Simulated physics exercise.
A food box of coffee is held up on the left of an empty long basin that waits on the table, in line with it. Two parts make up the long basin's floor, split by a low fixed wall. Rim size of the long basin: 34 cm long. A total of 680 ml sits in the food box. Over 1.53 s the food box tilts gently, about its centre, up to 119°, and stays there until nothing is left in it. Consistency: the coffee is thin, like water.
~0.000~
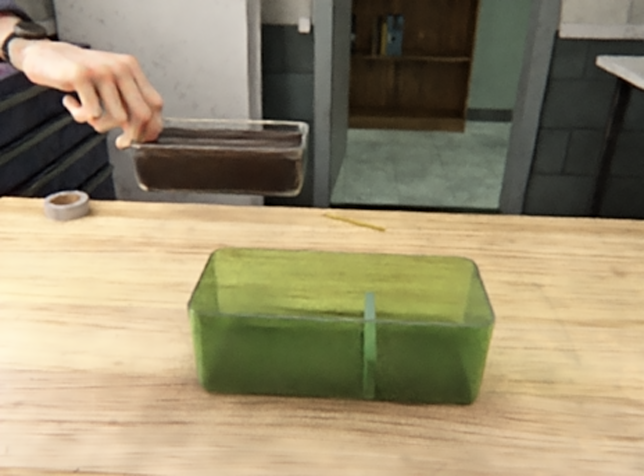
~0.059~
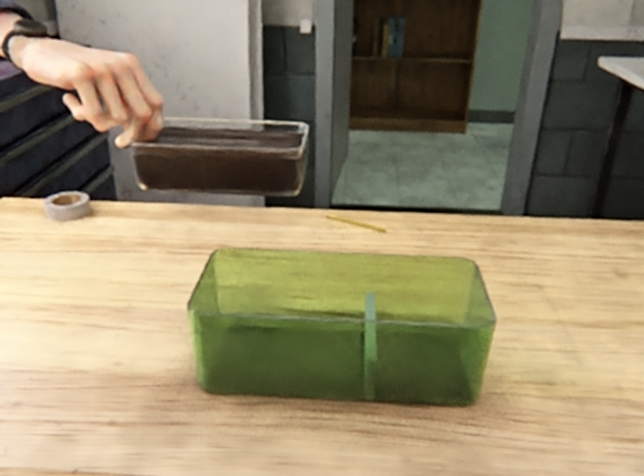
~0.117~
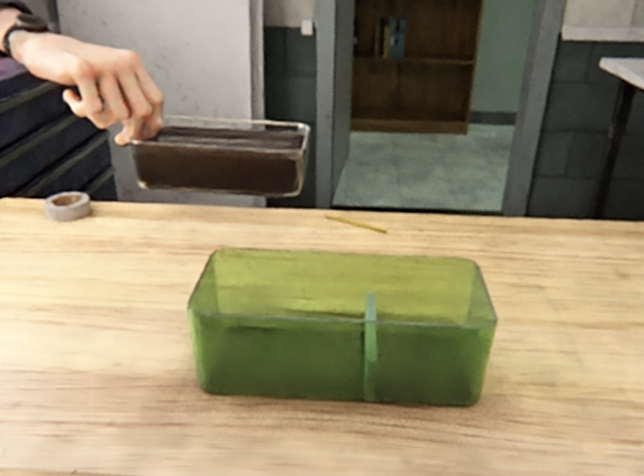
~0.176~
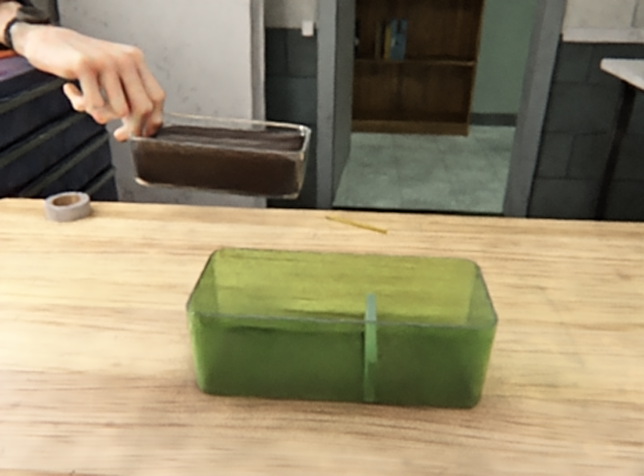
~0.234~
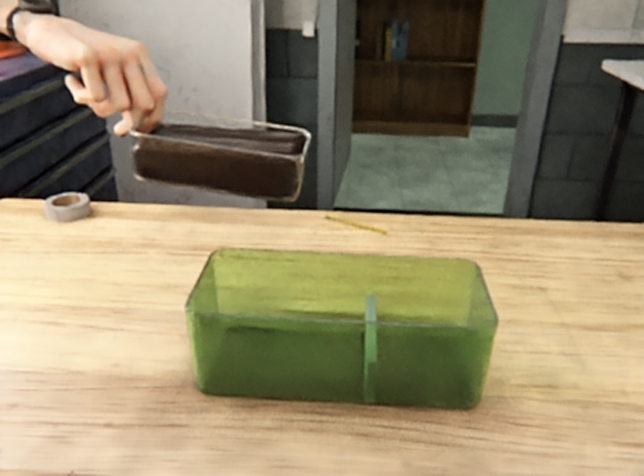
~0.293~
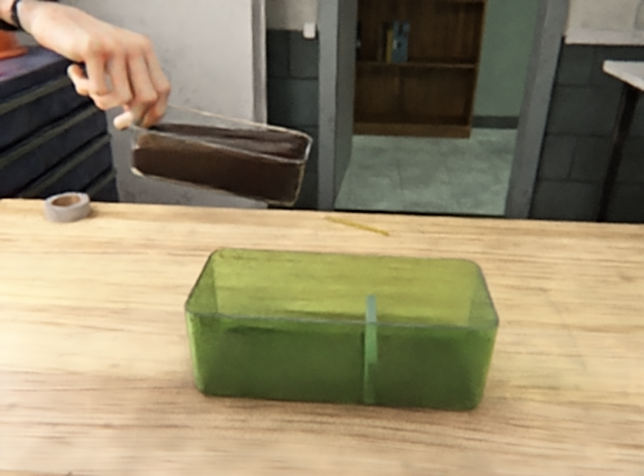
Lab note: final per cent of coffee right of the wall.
Approx. 43 %.
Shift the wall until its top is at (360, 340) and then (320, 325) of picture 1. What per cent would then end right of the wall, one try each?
The first try gives 50 percent and the second 75 percent.
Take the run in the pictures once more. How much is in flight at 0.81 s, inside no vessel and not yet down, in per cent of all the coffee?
I'd put it at about 38 percent.
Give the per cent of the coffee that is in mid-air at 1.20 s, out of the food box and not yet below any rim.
Some 3 % is up in the air.
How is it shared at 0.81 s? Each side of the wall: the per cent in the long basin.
I'd say some 12 in a hundred on the left and 30 on the right.
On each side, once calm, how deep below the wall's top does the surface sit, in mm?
Near 48 mm for the left and near 42 mm for the right.
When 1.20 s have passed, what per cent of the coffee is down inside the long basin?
The share is close to 90 percent.
Then, 0.81 s in, the tilt is 65° and 16 per cent is still to pour, 13 is left of the wall and 30 right of it.
Then, 1.20 s in, the tilt is 106° and 2 per cent is still to pour, 46 is left of the wall and 43 right of it.
Then, 1.60 s in, the tilt is 119° and 0 per cent is still to pour, 50 is left of the wall and 43 right of it.
Then, 2.03 s in, the tilt is 119° and 0 per cent is still to pour, 50 is left of the wall and 43 right of it.
Finally, 50 per cent lies left of the wall, 43 right of it and 7 outside.
